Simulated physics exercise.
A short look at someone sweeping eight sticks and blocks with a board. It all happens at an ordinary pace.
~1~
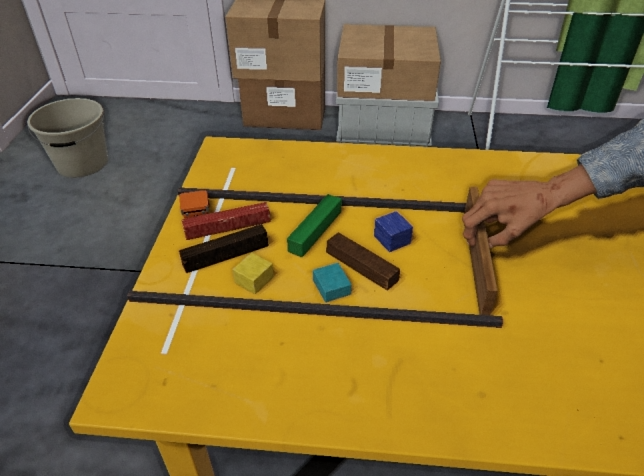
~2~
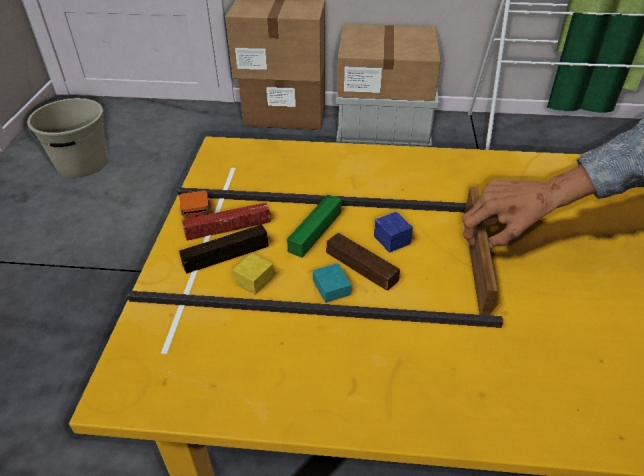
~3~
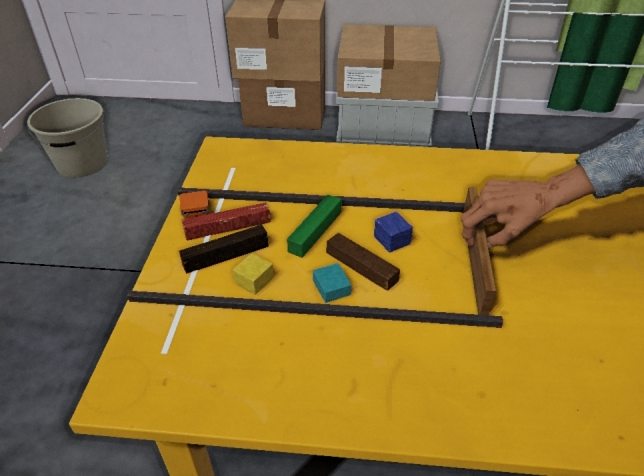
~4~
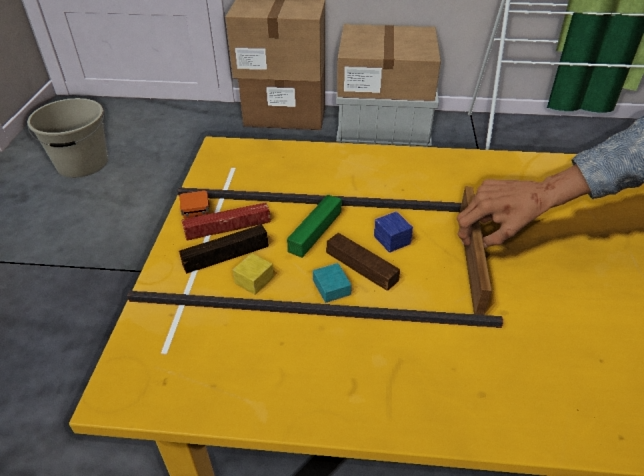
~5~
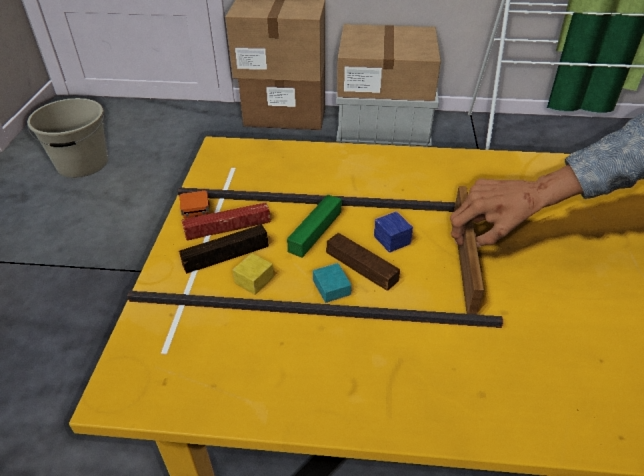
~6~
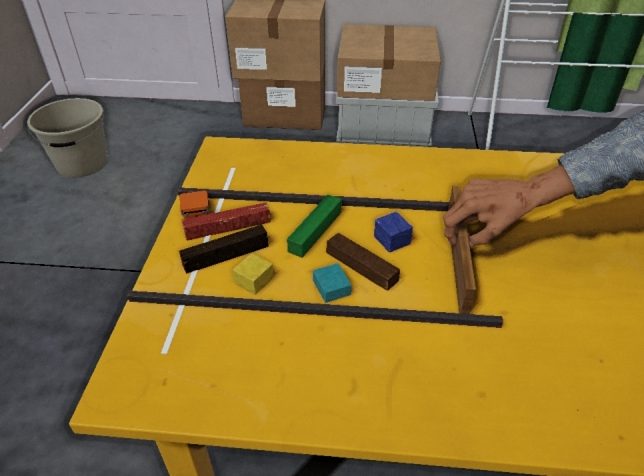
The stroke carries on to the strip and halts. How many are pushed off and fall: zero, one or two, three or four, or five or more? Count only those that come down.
As it turns out, the number that fall off is three or four.
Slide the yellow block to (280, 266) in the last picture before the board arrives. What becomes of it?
From there it is kept.
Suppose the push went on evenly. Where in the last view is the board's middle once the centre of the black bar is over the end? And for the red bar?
For the black bar at (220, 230), for the red bar at (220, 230).
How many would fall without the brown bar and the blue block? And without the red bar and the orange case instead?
0 in the first case, 1 in the second.
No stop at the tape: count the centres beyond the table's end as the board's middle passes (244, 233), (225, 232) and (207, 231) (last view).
It would be 0, 1 and 3.
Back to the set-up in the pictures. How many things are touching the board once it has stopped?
4 of them.
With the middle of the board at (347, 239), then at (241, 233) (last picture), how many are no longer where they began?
At the one place 4, at the other 8.
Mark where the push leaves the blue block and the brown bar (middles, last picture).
About (197, 219), and the other about (176, 244).
Soon after, none off yet; orange case at rest near (195, 206); red bar at rest near (227, 221); black bar at rest near (225, 248).
In the end, the number that fall off is three or four; gone, black bar, red bar and orange case.
